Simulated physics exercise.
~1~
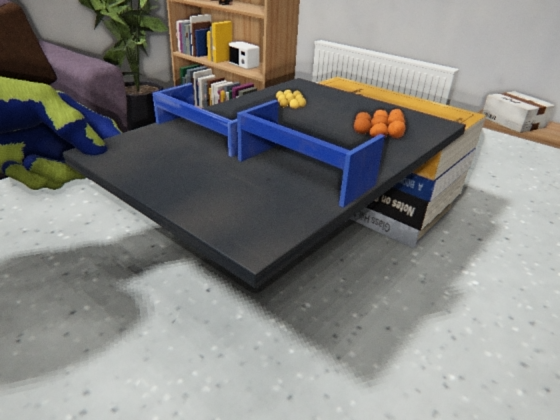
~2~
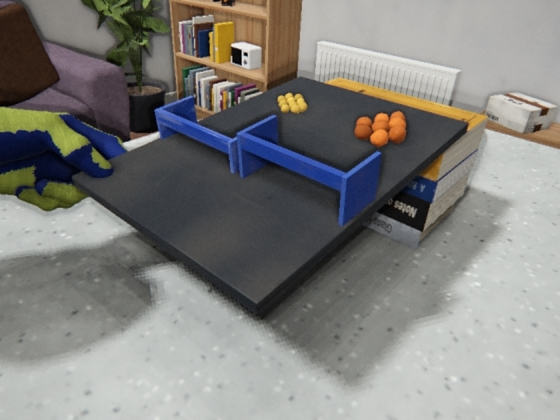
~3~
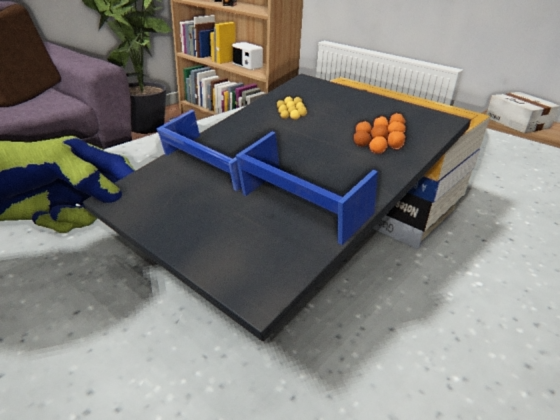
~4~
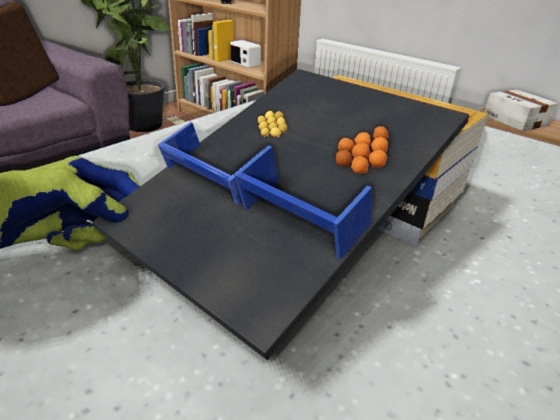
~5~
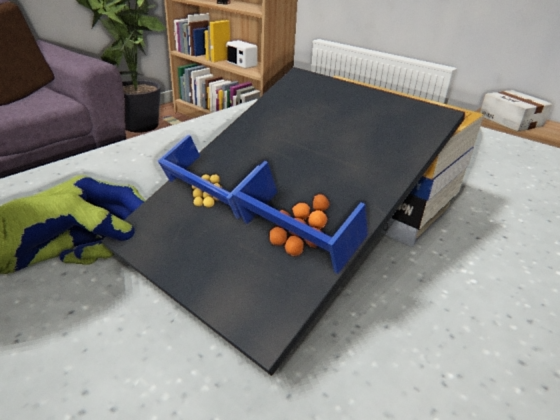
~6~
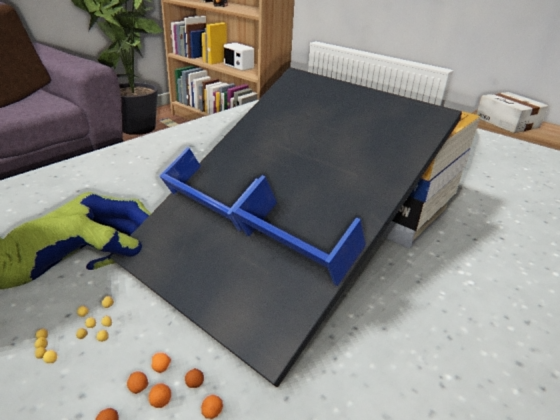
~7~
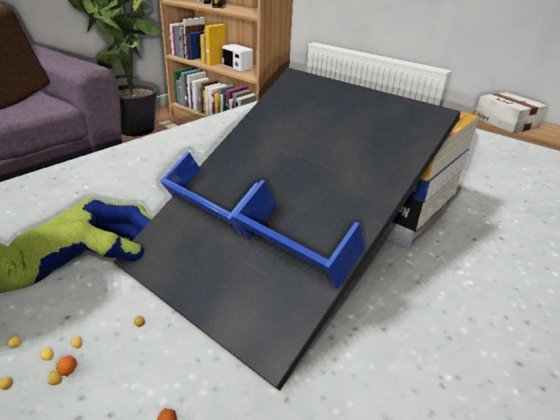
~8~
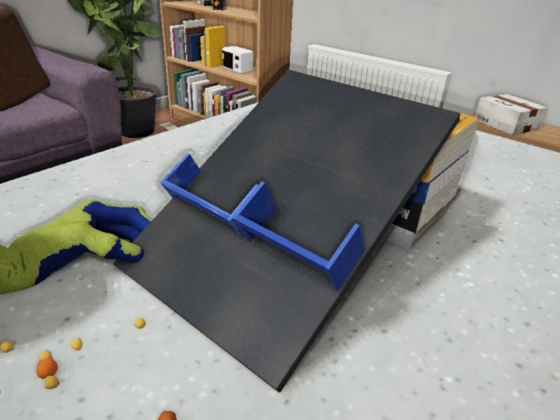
A hand in a green and blue glove holds the left end of a dark board, whose far end rests on a stack of books on a pale speckled counter, seen from slightly above in a living room with a purple sofa, bookcase and radiator. Small yellow balls sit behind a blue gate at the left, and larger orange balls behind another at the right. The hand lowers its end, and the board tilts steadily. Both groups roll down, pass under the gates and spill onto the counter. Finally the board rests steeply sloped, its gates empty, with a few balls scattered at lower left.
